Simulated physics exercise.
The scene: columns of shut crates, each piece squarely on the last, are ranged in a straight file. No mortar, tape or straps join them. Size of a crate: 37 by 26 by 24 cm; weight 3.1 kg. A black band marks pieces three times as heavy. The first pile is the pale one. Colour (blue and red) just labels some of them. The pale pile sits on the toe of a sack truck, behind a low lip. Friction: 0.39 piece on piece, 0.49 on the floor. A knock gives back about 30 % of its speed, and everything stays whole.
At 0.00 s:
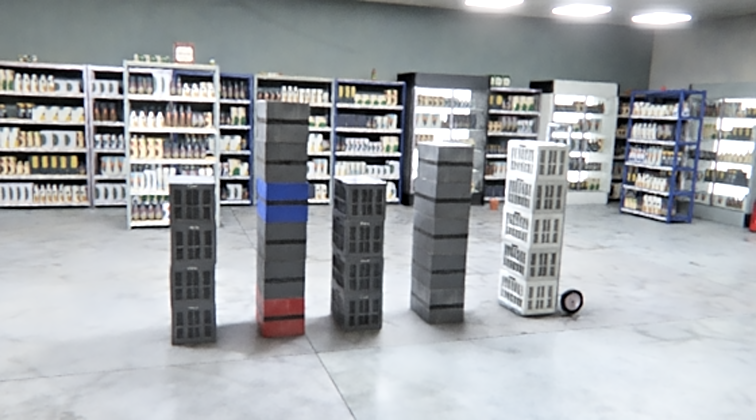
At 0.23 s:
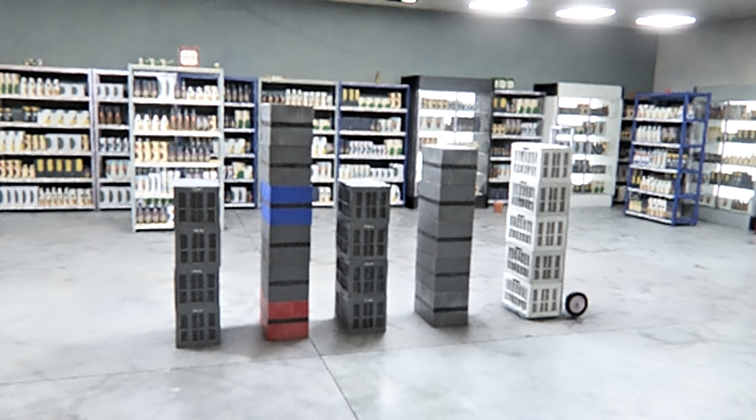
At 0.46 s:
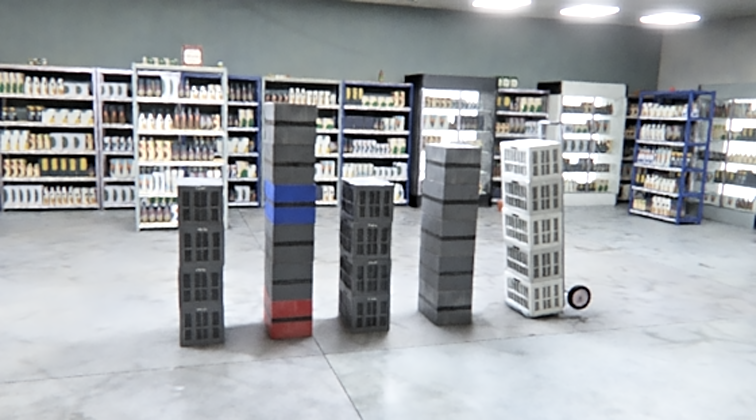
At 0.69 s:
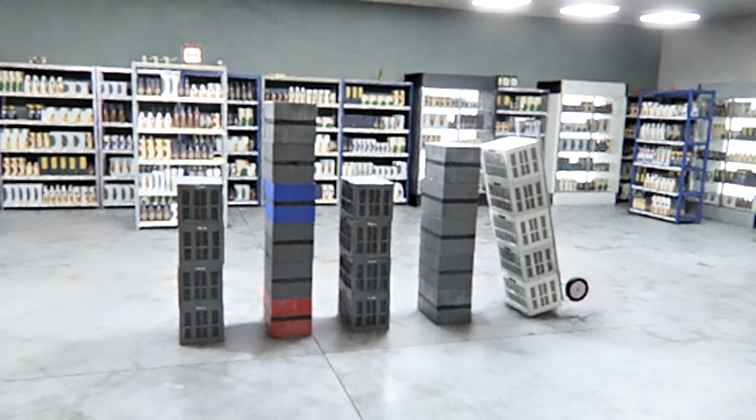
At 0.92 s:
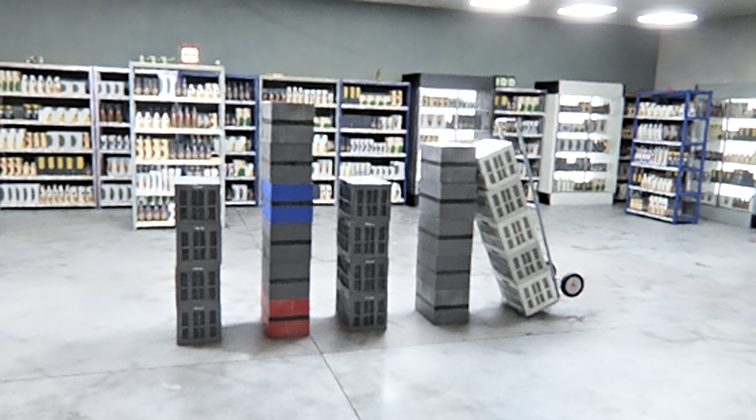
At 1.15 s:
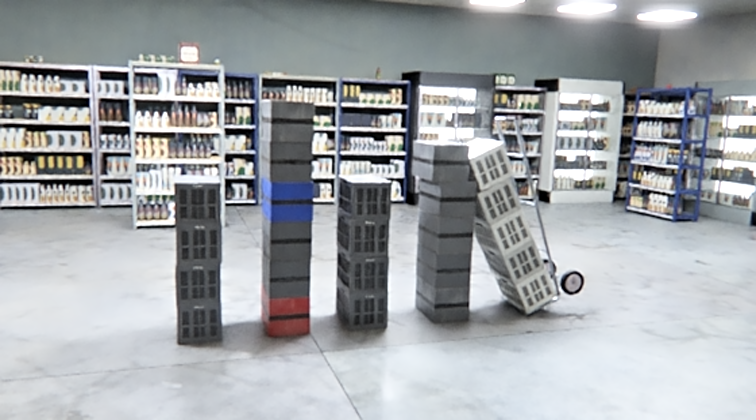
In a shop with stocked shelves, a white stack of crates on a hand truck tilted left beside a row of dark stacks, leaned against its neighbour, and nudged the top of that stack slightly.
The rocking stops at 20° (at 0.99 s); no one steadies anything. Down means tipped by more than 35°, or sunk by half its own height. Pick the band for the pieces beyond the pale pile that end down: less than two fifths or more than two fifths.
Ending down: Less than two fifths.
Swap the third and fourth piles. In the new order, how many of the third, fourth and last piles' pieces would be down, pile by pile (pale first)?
In that case third 0, fourth 0, last 0.
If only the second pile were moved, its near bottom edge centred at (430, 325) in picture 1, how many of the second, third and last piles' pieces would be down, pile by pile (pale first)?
Then second 0, third 0, last 0.
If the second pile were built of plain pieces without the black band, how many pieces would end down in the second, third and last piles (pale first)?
Then second 5, third 3, last 4.
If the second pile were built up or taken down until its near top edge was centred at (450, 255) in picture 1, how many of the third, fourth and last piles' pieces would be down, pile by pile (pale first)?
In that case third 0, fourth 0, last 0.
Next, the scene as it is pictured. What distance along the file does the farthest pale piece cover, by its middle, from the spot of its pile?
Roughly 50 cm along.
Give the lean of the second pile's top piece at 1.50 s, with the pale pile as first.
It leans some 0°.
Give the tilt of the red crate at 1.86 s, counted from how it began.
Roughly 0°.
Around 1.21 s, 0 of the pale pile down; none of the 19 other crates down, 1 disturbed.
Finally (2.0 s), 0 of the pale pile down; none of the 19 other crates down, 1 disturbed; blue crate unmoved; red crate unmoved. That is 0 per cent. Seen by the last camera, middles, blue crate near (287, 198), red crate near (285, 308).
